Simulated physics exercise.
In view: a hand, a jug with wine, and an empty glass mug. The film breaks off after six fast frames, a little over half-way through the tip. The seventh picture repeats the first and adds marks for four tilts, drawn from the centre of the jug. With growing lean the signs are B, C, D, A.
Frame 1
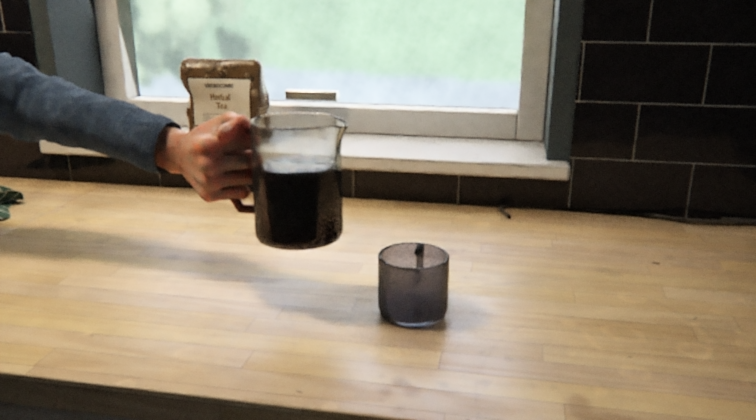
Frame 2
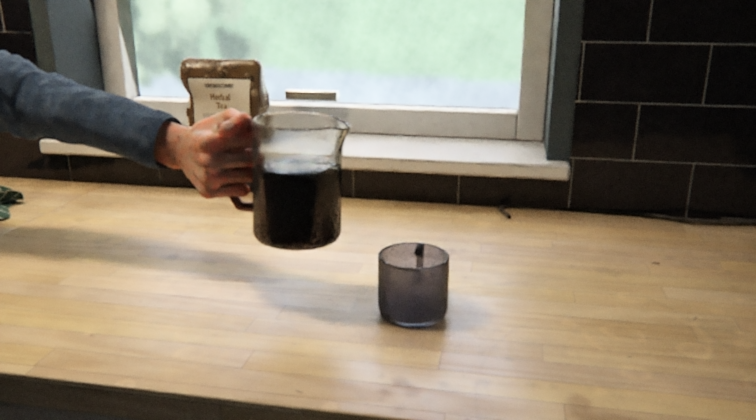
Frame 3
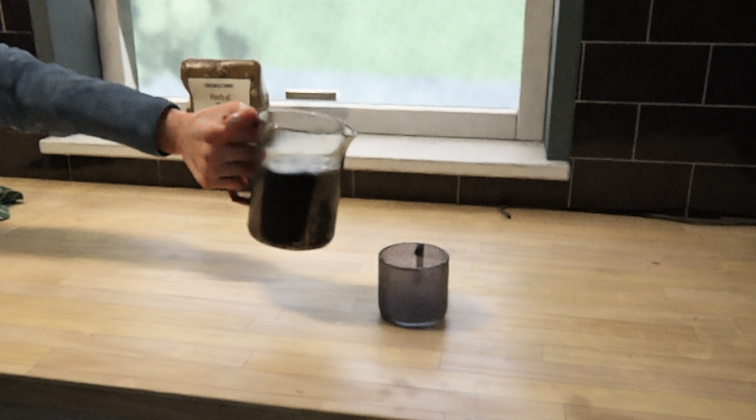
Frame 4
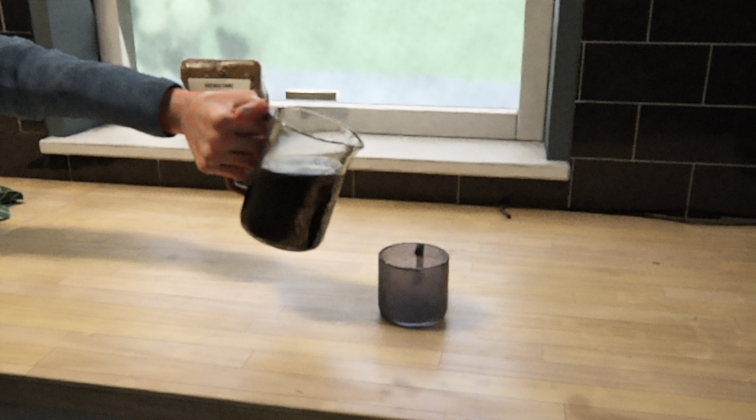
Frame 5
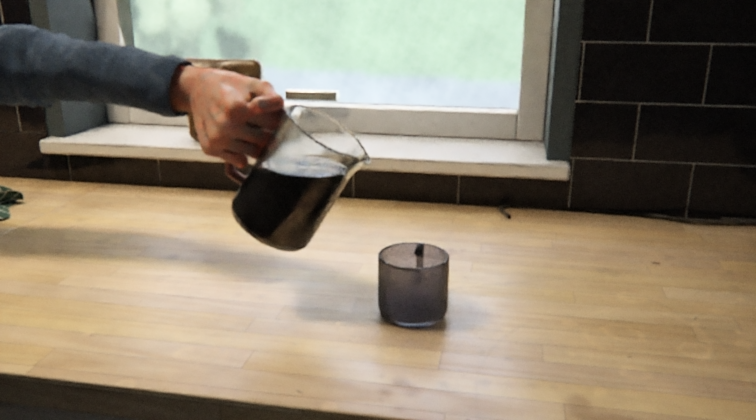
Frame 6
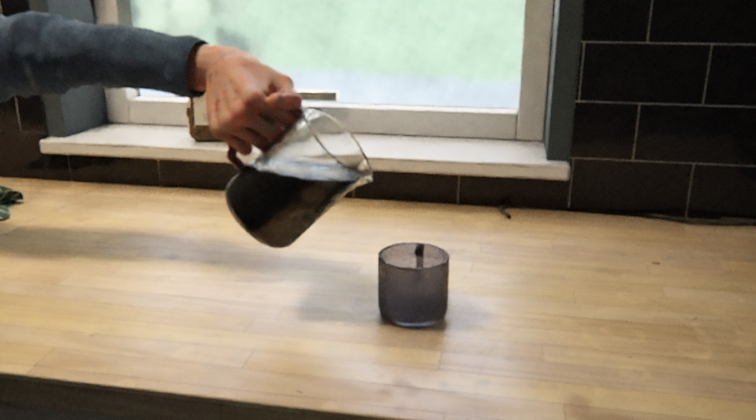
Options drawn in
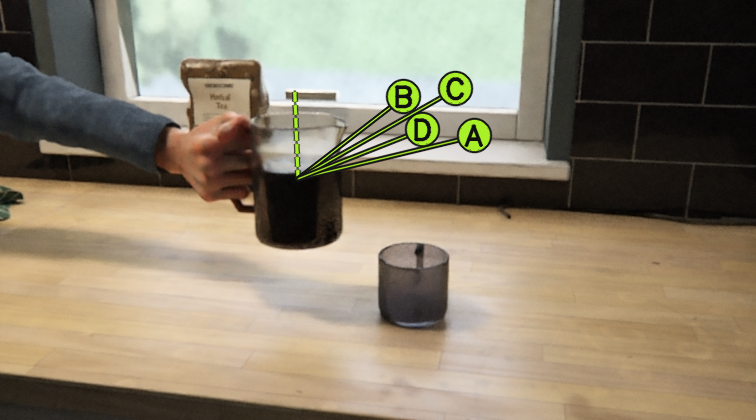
A glass jug of dark liquid, gripped by a hand reaching in from the left, hangs upright above a wooden counter, to the left of a small empty glass. The hand then rotates it steadily rightward, its spout lowering toward the glass's side and the liquid shifting toward the rim.
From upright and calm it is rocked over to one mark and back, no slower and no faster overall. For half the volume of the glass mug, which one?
Best: D.
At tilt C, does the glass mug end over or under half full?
Under.
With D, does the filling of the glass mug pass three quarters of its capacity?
No, less.
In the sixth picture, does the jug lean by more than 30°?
Yes, it does.
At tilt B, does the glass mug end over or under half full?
Under half.
In lime, A at (457, 140); B at (390, 107); C at (440, 97); D at (406, 136).
With A, the glass mug ends with about 73 % of what it can hold.
With B, the glass mug ends with about 8 % of what it can hold.
With C, the glass mug ends with about 22 % of what it can hold.
With D, the glass mug ends with about 46 % of what it can hold.
